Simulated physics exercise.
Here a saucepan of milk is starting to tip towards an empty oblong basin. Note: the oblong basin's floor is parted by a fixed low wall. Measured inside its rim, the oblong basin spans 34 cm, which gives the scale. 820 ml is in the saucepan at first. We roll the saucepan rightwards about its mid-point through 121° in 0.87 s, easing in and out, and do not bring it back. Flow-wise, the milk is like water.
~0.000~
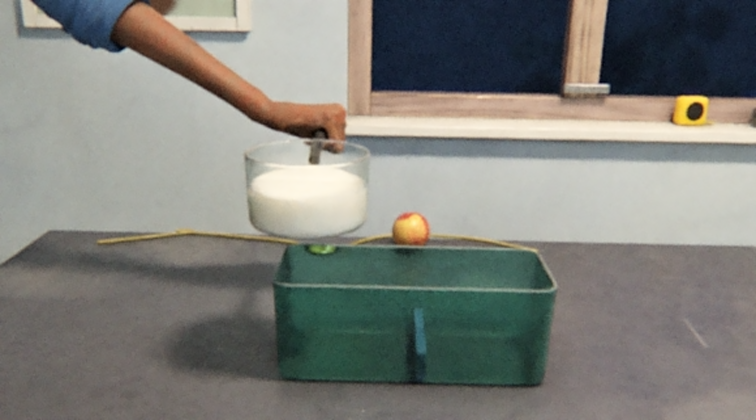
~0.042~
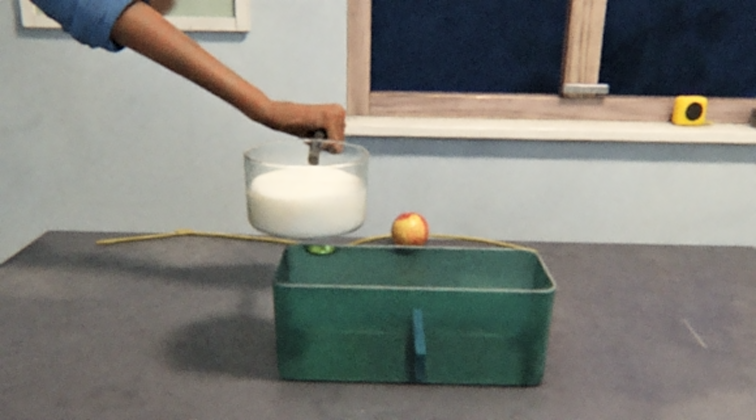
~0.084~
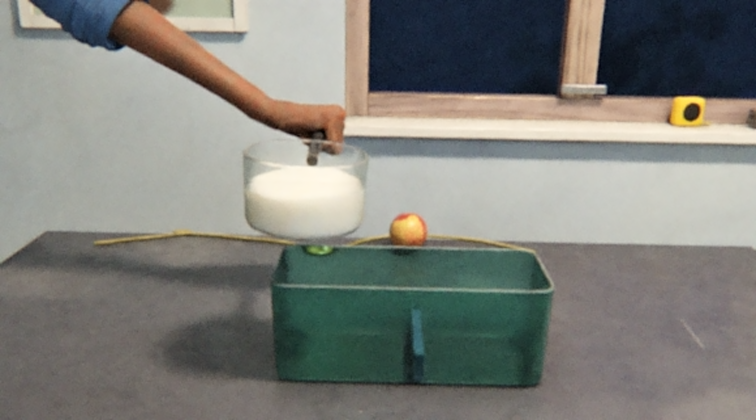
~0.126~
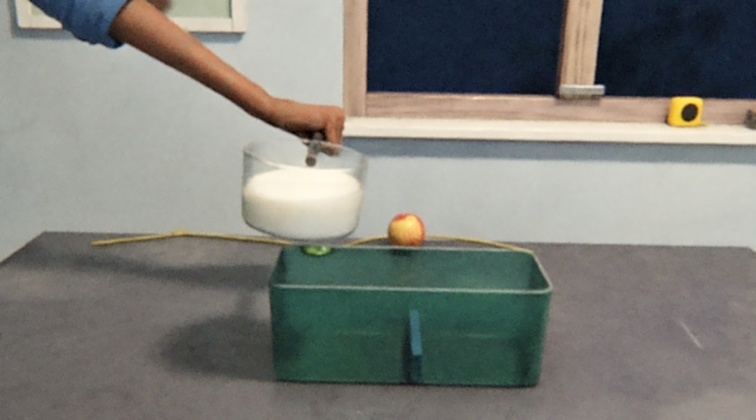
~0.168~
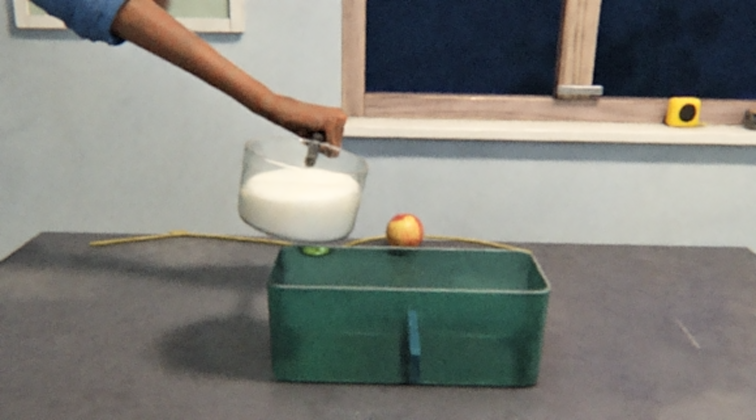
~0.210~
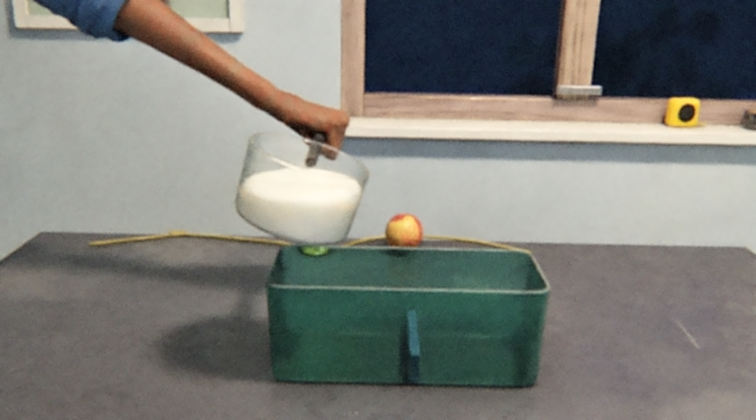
A hand holding a clear glass saucepan of milk above an empty green oblong basin, slowly tilting it slightly to the right.
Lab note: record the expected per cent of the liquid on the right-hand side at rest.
Expected right-hand share: 22 per cent.
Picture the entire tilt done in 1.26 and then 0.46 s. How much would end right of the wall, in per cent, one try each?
Respectively about 25 and 30 percent.
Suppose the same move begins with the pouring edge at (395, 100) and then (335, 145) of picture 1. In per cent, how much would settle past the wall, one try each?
The first try gives 60 percent and the second 20 percent.
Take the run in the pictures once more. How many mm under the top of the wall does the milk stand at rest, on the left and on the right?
It's around 10 mm on the left side and around 28 mm on the right side.
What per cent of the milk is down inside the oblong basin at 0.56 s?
At that time the basin holds about 14 per cent of the liquid.
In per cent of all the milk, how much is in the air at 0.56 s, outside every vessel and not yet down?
30 %.
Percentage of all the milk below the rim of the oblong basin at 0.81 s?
Some 90 per cent.
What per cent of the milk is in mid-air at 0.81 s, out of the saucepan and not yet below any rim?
I'd say some 5 per cent is in the air.
Then, 0.56 s in, the tilt is 86° and 55 per cent is still to pour, 15 is left of the wall and 0 right of it.
Then, 0.81 s in, the tilt is 120° and 6 per cent is still to pour, 75 is left of the wall and 14 right of it.
Then, 1.08 s in, the tilt is 121° and 0 per cent is still to pour, 76 is left of the wall and 21 right of it.
Then, 1.37 s in, the tilt is 121° and 0 per cent is still to pour, 76 is left of the wall and 22 right of it.
Finally, 76 per cent lies left of the wall, 22 right of it and 3 outside.
